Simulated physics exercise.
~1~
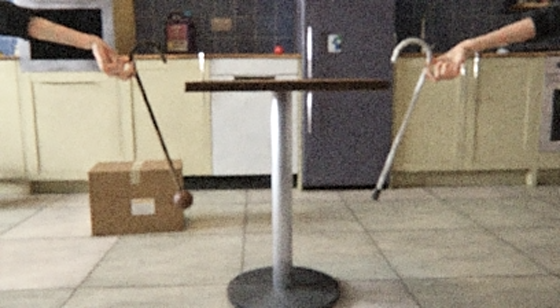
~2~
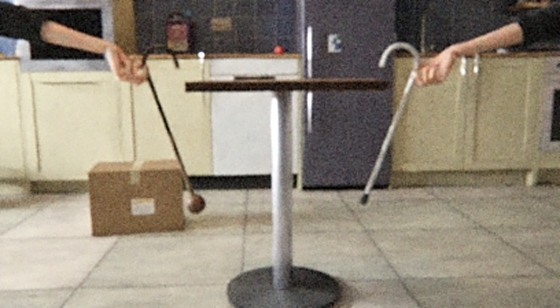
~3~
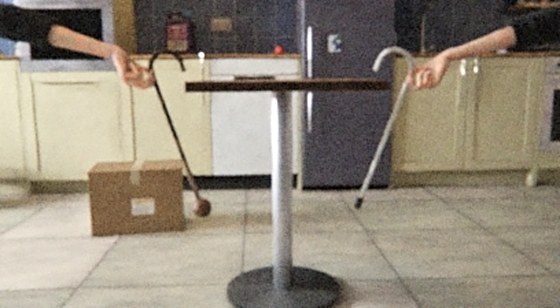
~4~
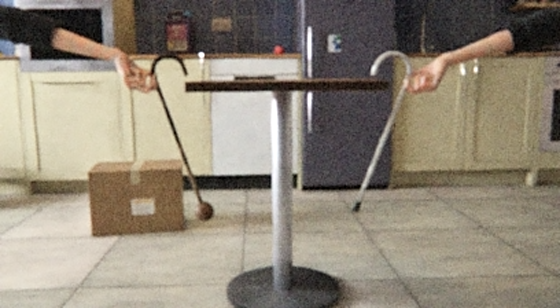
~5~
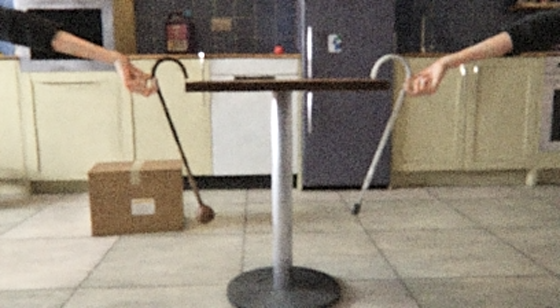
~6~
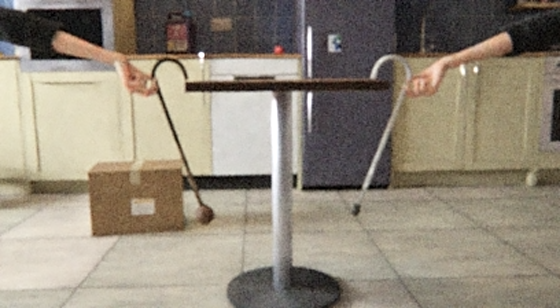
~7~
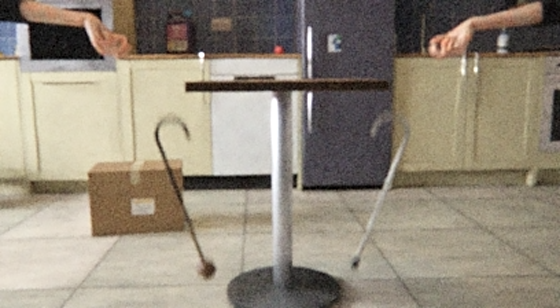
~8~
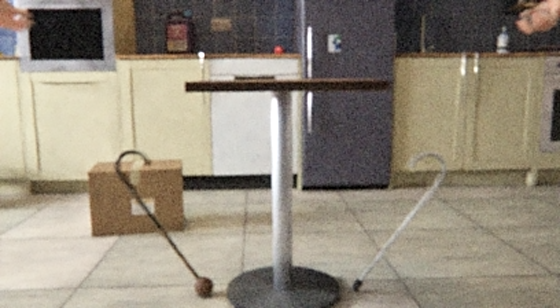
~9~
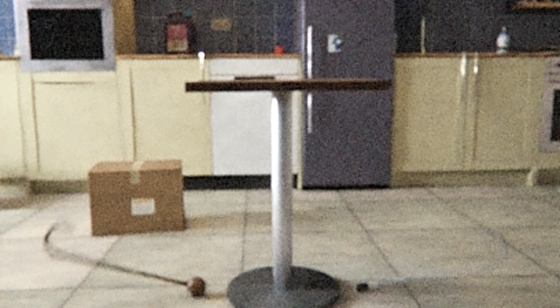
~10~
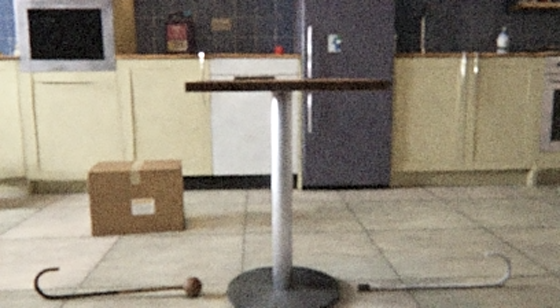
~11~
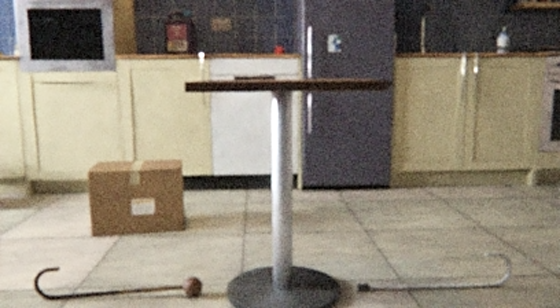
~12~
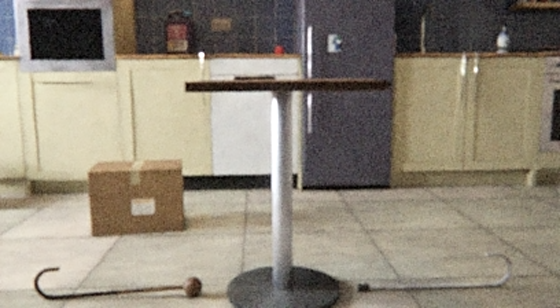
Two canes, one brown and one white, moving to opposite table edges, then dropping upright and toppling outward flat when hands release them.
